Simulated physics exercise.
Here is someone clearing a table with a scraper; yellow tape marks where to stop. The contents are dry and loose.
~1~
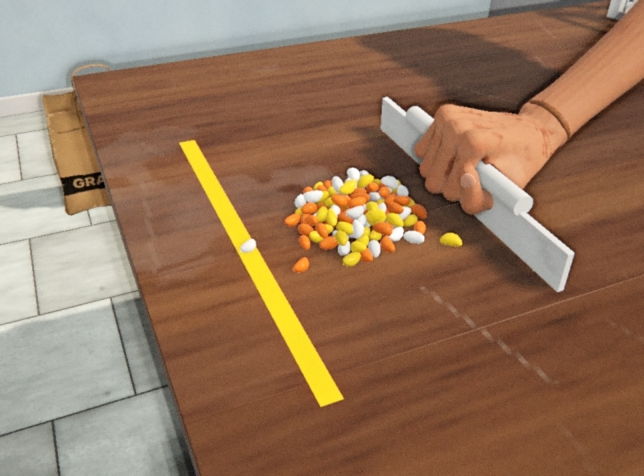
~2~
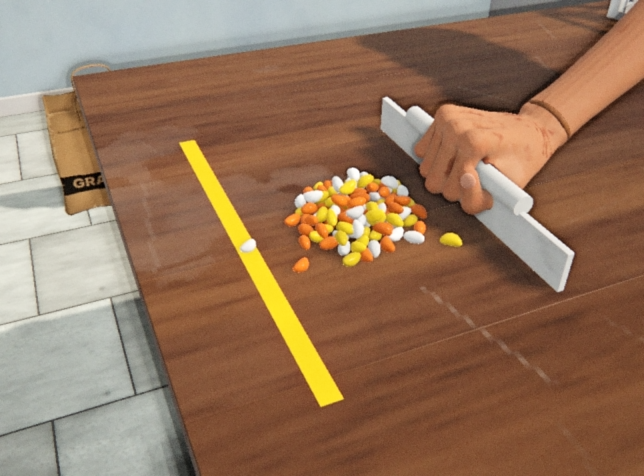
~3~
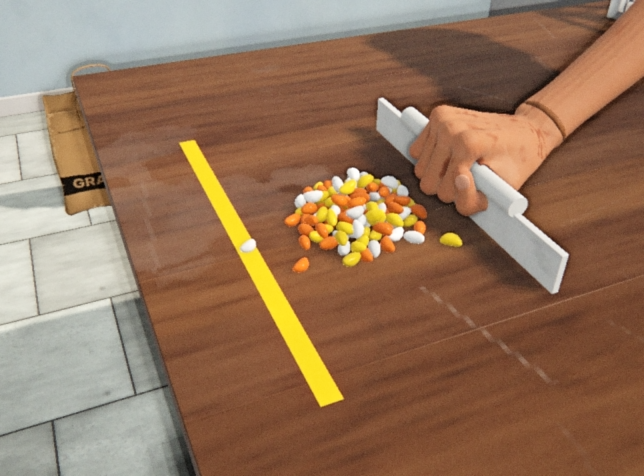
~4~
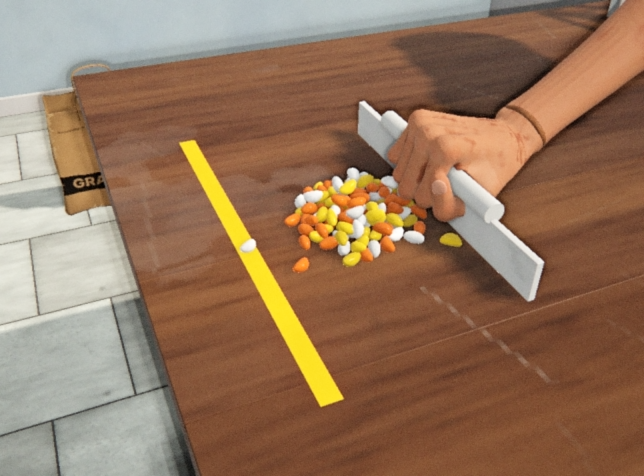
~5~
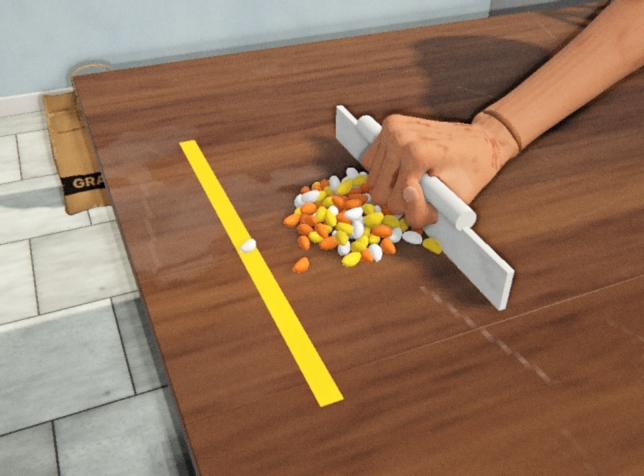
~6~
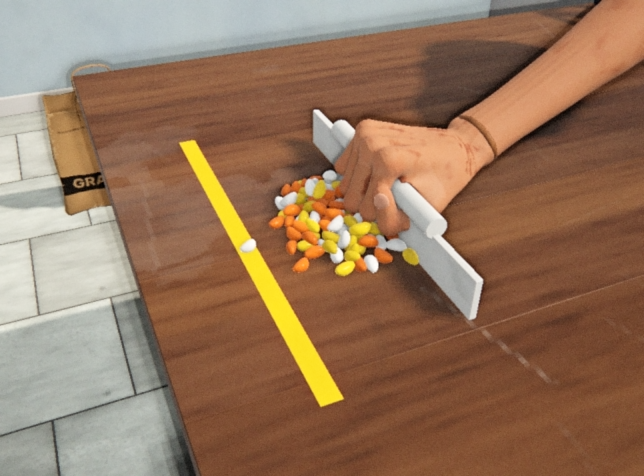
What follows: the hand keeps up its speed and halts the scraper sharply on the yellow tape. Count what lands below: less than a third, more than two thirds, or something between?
Over the edge goes under a third of it.
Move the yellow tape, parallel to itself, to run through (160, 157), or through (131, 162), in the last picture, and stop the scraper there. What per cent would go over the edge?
In turn 40 and 80 in a hundred.
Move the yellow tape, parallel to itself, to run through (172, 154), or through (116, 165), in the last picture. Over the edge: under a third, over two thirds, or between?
The first try: Under a third. The second: Over two thirds.
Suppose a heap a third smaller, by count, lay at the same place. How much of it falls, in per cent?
Near 0 %.
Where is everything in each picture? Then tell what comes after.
In the first picture, scraper at (549, 256), at rest; yellow tape at (192, 151), about a palm's width from the edge; edge at (135, 273); the heap at (358, 210), jelly beans.
In the second picture, scraper at (549, 256), at rest.
In the third picture, scraper at (543, 258); the heap at (358, 210).
In the fourth picture, scraper at (520, 265).
In the fifth picture, scraper at (491, 273); the heap at (353, 211), about a quarter pushed along.
In the sixth picture, scraper at (461, 282); yellow tape at (192, 151); edge at (135, 273); the heap at (336, 216), nearly all pushed along.
Soon after the last picture, scraper still moving, near (306, 196); heap all on the table, its front near (214, 257).
A little later, scraper stopped at the yellow tape; heap all on the table, its front near (130, 290).
Later still, scraper stopped at the yellow tape; heap a stray few over the edge.
At rest, scraper stopped at the yellow tape; heap a small part over the edge.
